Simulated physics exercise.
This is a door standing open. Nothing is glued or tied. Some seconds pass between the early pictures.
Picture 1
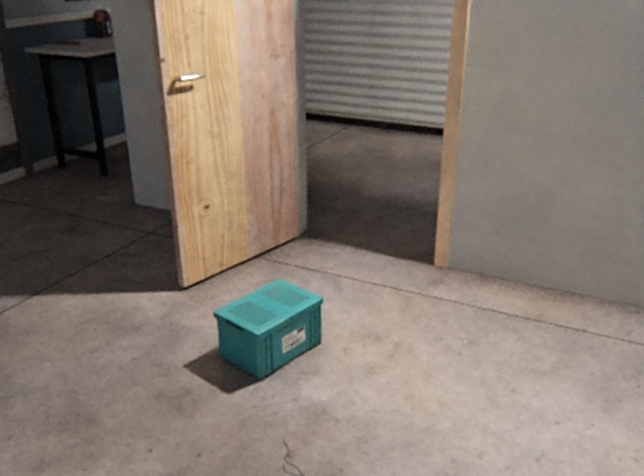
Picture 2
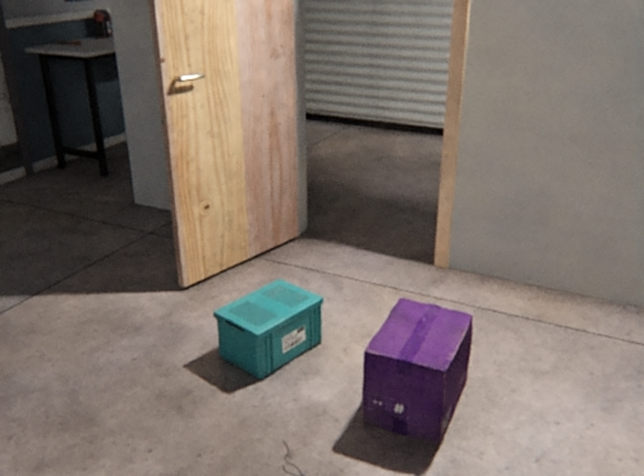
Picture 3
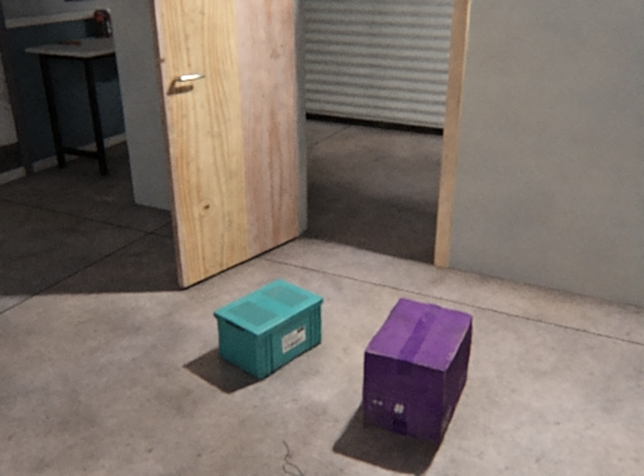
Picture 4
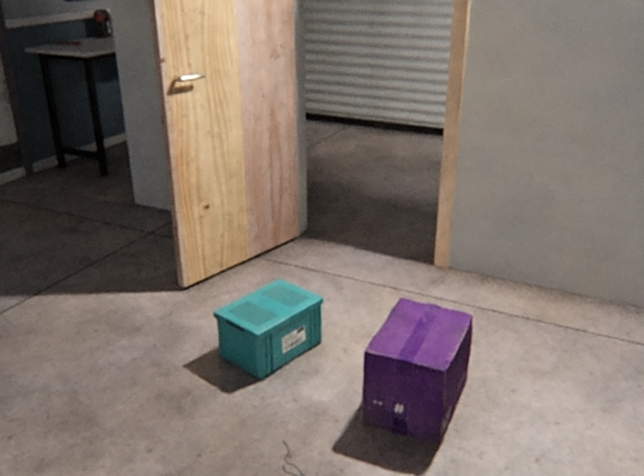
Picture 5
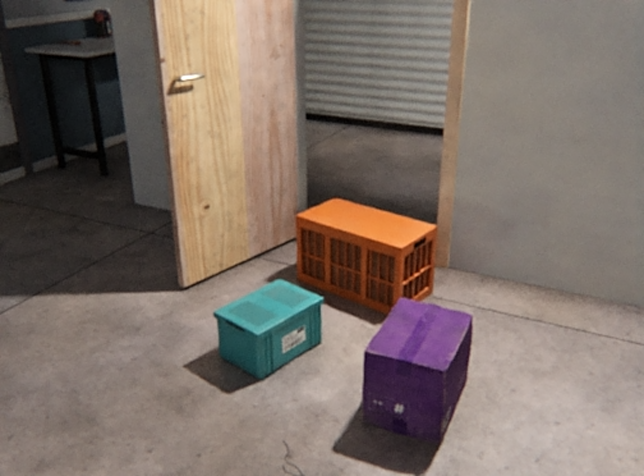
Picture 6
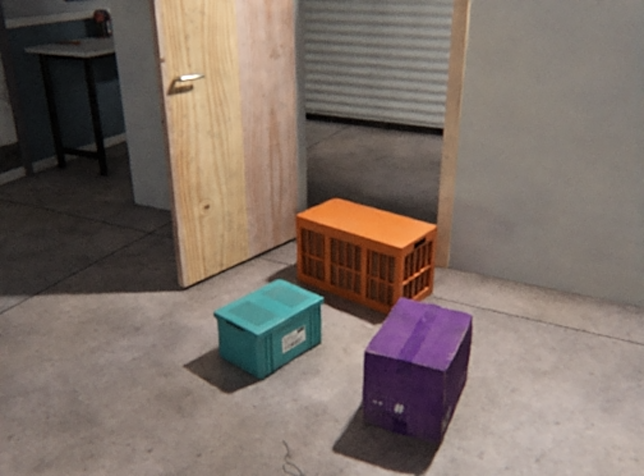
In a dim room with a concrete floor and grey walls, seen from slightly above, a pale wooden door stands wide open before a ribbed shutter. A turquoise tote sits on the floor in front of the door, with a dark table at the far left. A purple box appears to its right, then an orange crate appears behind them by the doorway, while the door, the tote and the camera stay still.
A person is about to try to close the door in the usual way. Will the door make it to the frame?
As it turns out, it is blocked.
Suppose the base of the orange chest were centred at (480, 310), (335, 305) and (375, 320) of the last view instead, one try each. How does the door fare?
First, it reaches the frame; second, it is blocked; third, it is blocked.
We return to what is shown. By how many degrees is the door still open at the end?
About 55°.
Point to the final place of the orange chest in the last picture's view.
Around (374, 254).
Then, 0.50 s later than the last frame, door 93° open.
Then, 0.90 s later than the last frame, door 73° open.
Then, 1.20 s later than the last frame, door 59° open; orange chest moved a little near (371, 254).
When it is over, door 57° open; all 3 as before. End places, in pixels of the last picture, orange chest near (374, 254).
